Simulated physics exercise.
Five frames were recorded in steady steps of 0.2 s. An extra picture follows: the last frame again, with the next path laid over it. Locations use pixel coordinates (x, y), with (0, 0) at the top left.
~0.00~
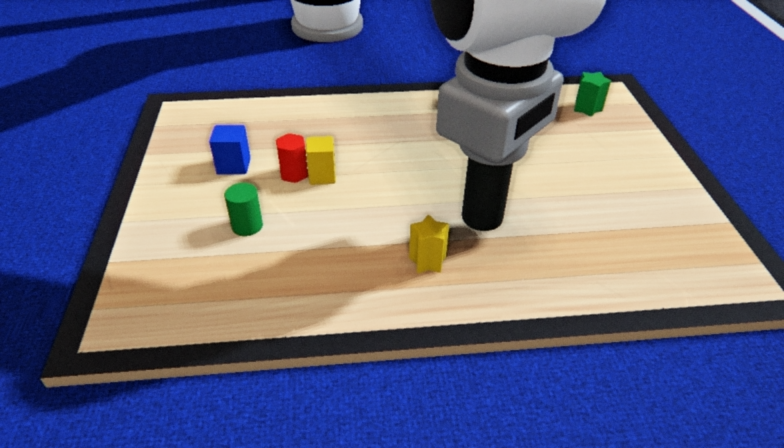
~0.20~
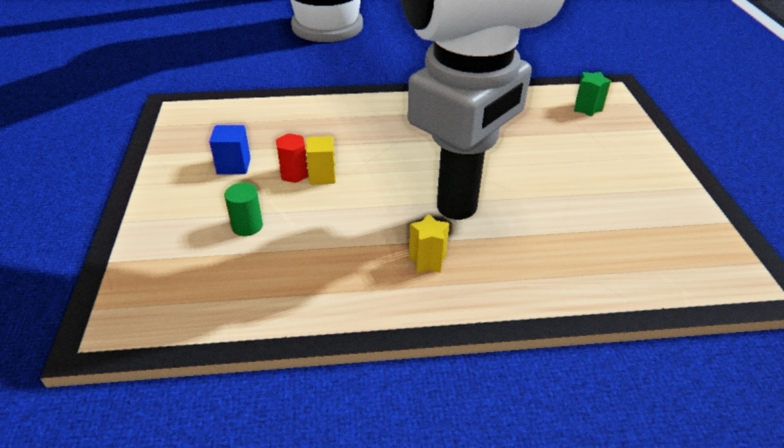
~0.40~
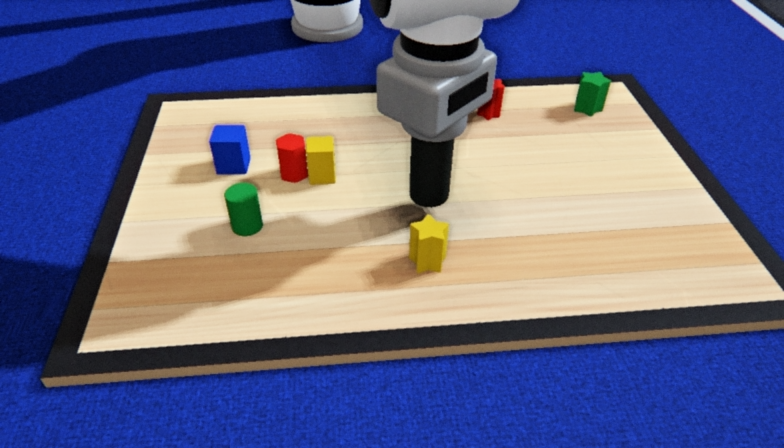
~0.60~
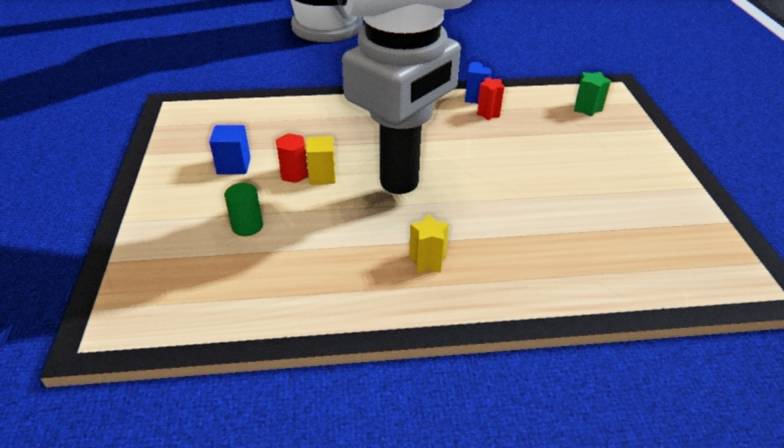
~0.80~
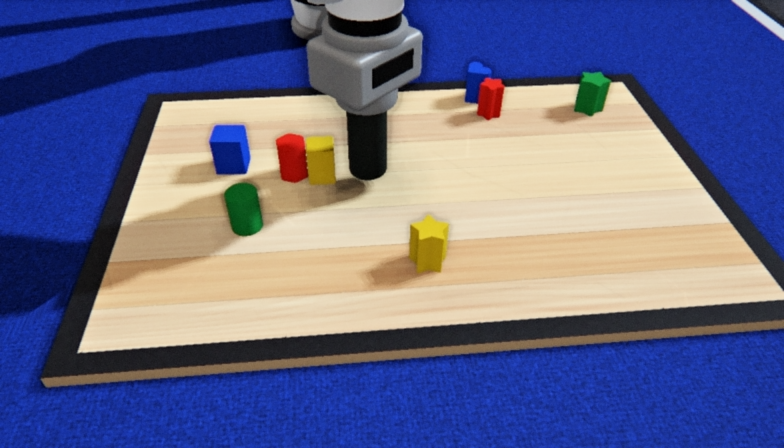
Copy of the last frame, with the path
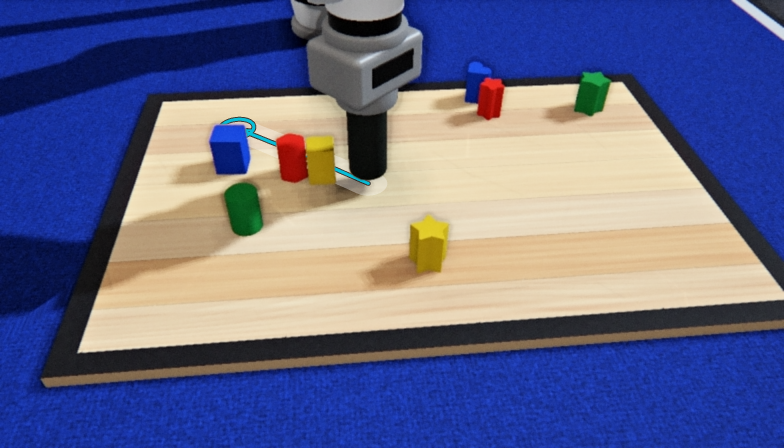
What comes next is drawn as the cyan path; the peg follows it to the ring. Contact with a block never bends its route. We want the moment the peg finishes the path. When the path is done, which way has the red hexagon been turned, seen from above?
Seen from above, counterclockwise.
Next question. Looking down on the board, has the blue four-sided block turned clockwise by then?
I'd say yes.
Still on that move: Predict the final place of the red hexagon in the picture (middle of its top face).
At pixel (243, 144).
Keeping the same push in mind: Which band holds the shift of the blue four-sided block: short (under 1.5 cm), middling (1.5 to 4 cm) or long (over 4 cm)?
Displacement: Within 1.5 cm.
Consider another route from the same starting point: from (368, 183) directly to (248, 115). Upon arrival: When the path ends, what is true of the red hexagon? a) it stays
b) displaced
Answer: B.
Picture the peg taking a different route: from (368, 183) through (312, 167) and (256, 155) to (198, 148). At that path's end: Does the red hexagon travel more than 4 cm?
Going by the path, yes.
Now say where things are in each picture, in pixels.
The first frame shows lower end of the peg (482, 219), tops of blocks, blue four-sided block (227, 133), red hexagon (290, 141), yellow four-sided block (320, 144).
The second frame shows peg (457, 208), blocks as before.
The third frame shows peg (429, 196), blocks as before.
The fourth frame shows peg (399, 184), blocks as before.
The fifth frame shows peg (368, 170), blue four-sided block (227, 133), red hexagon (290, 141), yellow four-sided block (320, 144).
The drawn path runs in a line from (368, 183) to (237, 128).
On the path given first. One third of the way, peg (321, 150); red hexagon (257, 140), turned 15° anticlockwise; yellow four-sided block (286, 136), turned 25° anticlockwise.
Two thirds of the way, peg (275, 132); blue four-sided block (219, 134), turned 25° clockwise; red hexagon (243, 144), turned 40° anticlockwise; yellow four-sided block (267, 133), turned 55° anticlockwise.
At the end, peg (234, 116); blue four-sided block (219, 134), turned 25° clockwise; red hexagon (243, 144), turned 40° anticlockwise; yellow four-sided block (267, 133), turned 55° anticlockwise.
